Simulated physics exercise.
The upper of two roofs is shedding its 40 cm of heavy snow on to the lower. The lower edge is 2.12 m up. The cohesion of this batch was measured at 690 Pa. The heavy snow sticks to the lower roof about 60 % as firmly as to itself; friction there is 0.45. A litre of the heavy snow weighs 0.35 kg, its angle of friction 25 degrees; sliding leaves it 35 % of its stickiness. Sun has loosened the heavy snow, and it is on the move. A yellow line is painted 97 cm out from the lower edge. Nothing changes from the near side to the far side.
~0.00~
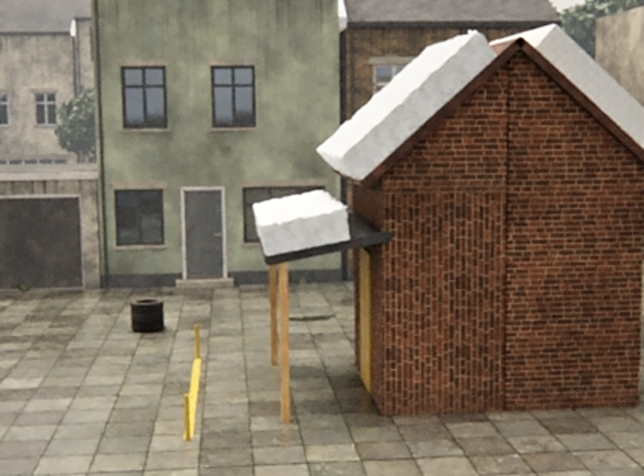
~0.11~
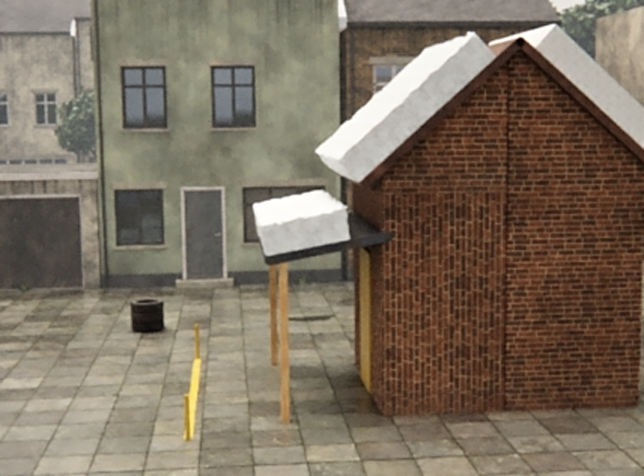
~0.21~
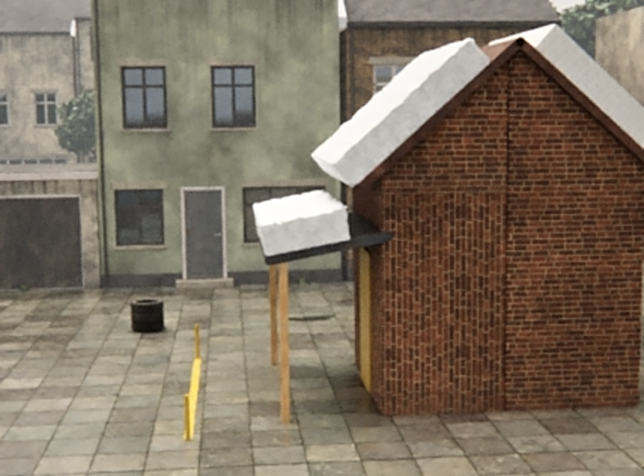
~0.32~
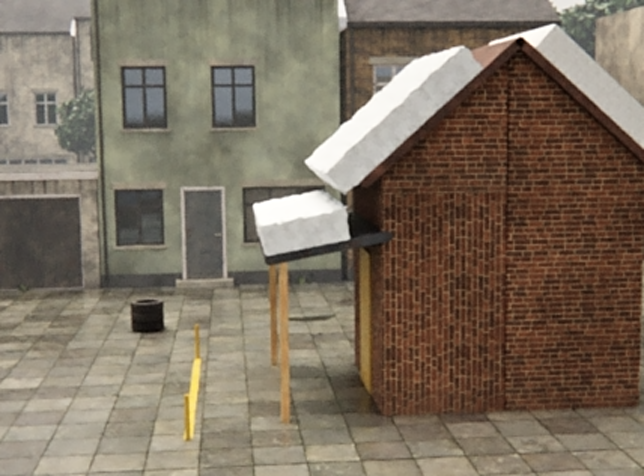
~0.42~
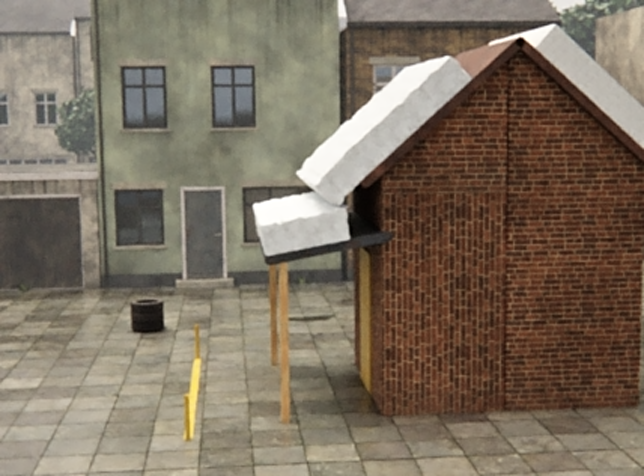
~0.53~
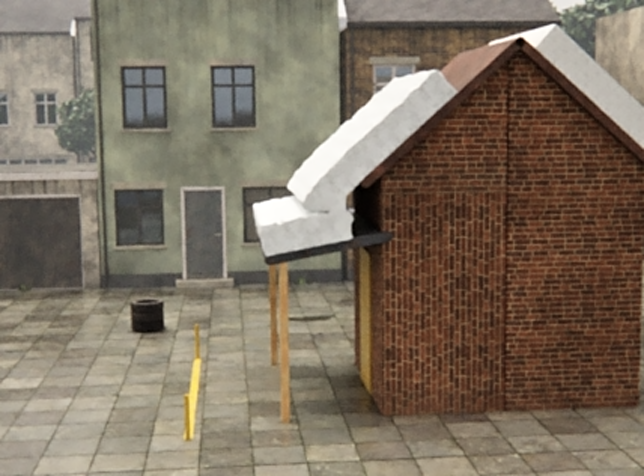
A thick white slab of snow slides down the left slope of a small red-brick building's roof, seen from a fixed, slightly raised view across a wet paved yard. A snow-topped canopy on wooden posts, a yellow line and a black drum sit to the left, before a green house. The slab creeps, then moves faster, baring brown roof and pushing over the canopy's snow.
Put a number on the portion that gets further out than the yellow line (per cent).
Close to 48 per cent.
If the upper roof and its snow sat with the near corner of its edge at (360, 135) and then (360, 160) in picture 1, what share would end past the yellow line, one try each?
In turn about 60 %, 60 %.
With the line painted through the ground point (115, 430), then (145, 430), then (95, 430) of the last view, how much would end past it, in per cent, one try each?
In turn about 22 %, 30 %, 16 %.
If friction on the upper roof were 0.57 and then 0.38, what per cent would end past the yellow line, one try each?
In that order: 20 %, 35 %.
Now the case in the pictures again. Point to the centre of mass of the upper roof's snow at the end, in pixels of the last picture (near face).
Around (170, 381).
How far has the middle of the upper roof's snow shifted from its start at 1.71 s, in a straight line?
Roughly 3.8 m.
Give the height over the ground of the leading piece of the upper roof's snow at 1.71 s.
Some 0.0 m.
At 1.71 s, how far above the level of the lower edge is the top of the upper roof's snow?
Some 0.5 m.
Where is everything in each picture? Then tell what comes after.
Front end of the heavy snow at (359, 162), in the first frame.
Front end of the heavy snow at (357, 164), its middle shifted 2.9 cm, 1 % of it past the upper edge, in one piece, in the second frame.
Front end of the heavy snow at (353, 168), its middle shifted 11 cm, 5 % of it past the upper edge, in one piece, in the third frame.
Front end of the heavy snow at (345, 179), its middle shifted 24 cm, 11 % of it past the upper edge, in one piece, in the fourth frame.
Front end of the heavy snow at (334, 169), its middle shifted 43 cm, 20 % of it past the upper edge, in one piece, in the fifth frame.
Front end of the heavy snow at (320, 186), its middle shifted 66 cm, 31 % of it past the upper edge, in one piece, in the sixth frame.
By 1.07 s, 2 % is below the lower edge and 0 % is past the line.
By 1.71 s, 58 % is below the lower edge and 36 % is past the line.
By 2.36 s, 74 % is below the lower edge and 48 % is past the line.
By 3.00 s, 74 % is below the lower edge and 48 % is past the line.
By 3.10 s, at the end, 74 % is below the lower edge and 48 % is past the line.
